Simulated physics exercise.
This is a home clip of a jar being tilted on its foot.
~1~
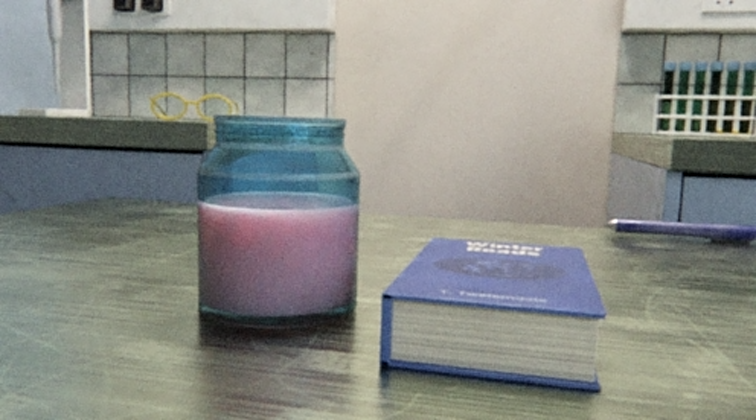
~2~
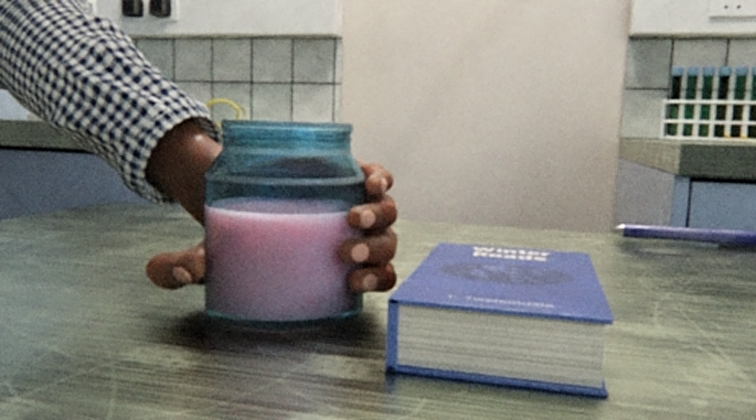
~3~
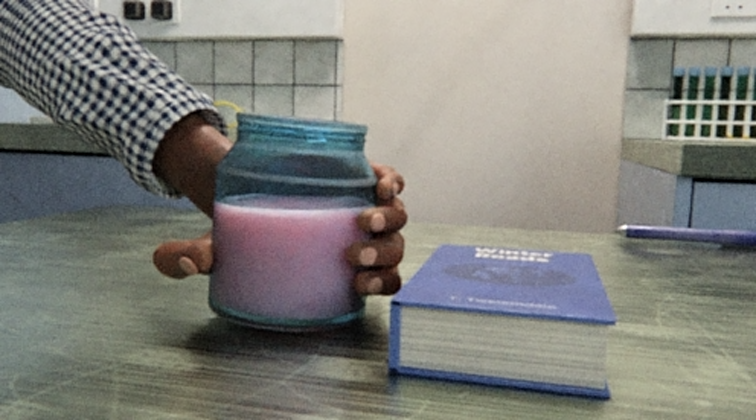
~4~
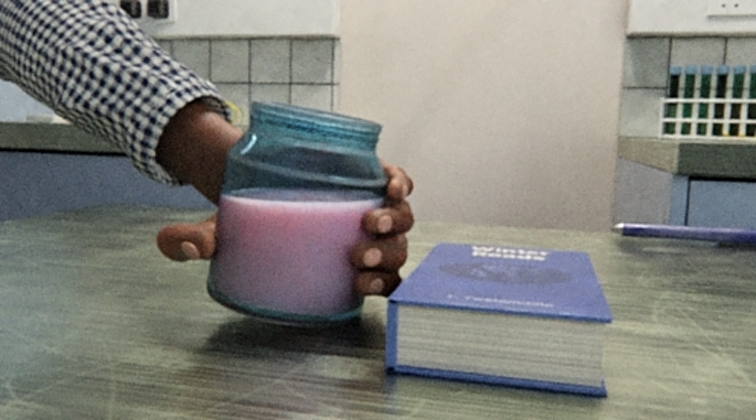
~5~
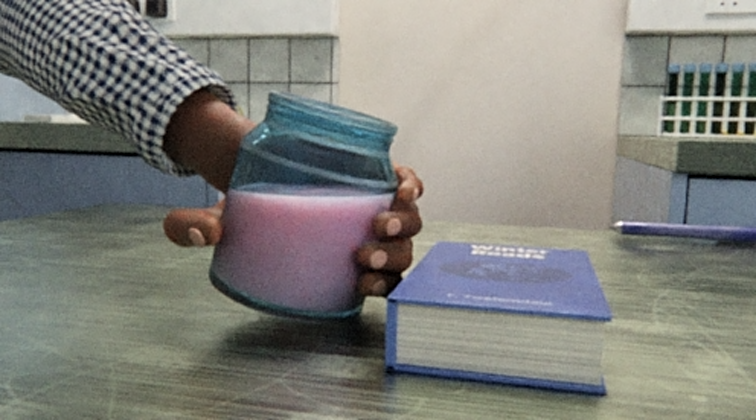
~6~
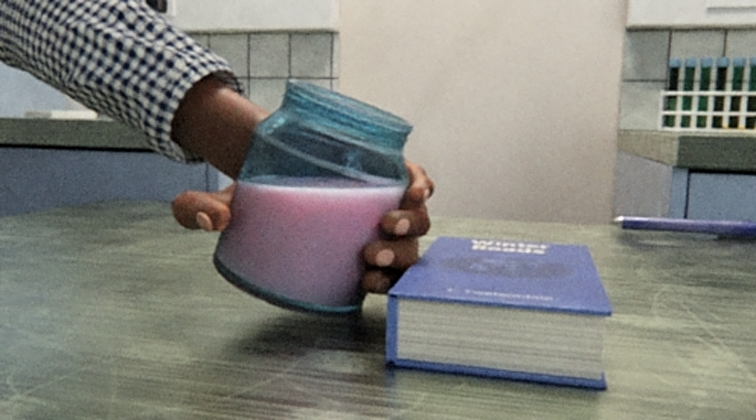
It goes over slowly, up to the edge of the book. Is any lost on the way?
The liquid will not escape at that angle.
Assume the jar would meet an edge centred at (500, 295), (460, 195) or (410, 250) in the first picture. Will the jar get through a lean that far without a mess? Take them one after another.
One by one, the answers are: Pours over, stays clean and stays clean.
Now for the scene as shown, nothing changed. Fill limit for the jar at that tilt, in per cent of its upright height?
About 65 %.
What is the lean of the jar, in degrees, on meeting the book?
It comes to rest about 45 degrees from the vertical.
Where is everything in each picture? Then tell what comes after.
It stands upright; jar (280, 207) about half full, in the first picture.
A hand takes hold; jar about half full, surface at (287, 207); book (505, 303), in the second picture.
On the way over; jar (295, 207) about half full, in the third picture.
It is leaning; jar about half full, surface at (304, 196); book (504, 302), in the fourth picture.
Tipping on its foot; jar (312, 196) about half full, in the fifth picture.
The top moves towards the book; jar about half full, surface at (322, 182); book (504, 296), in the sixth picture.
Next, the jar leans by about 30°; its rim is dry.
After that, the jar leans by about 40°; its rim is dry.
Finally, the jar leans by about 45°, against the book; its rim is dry.
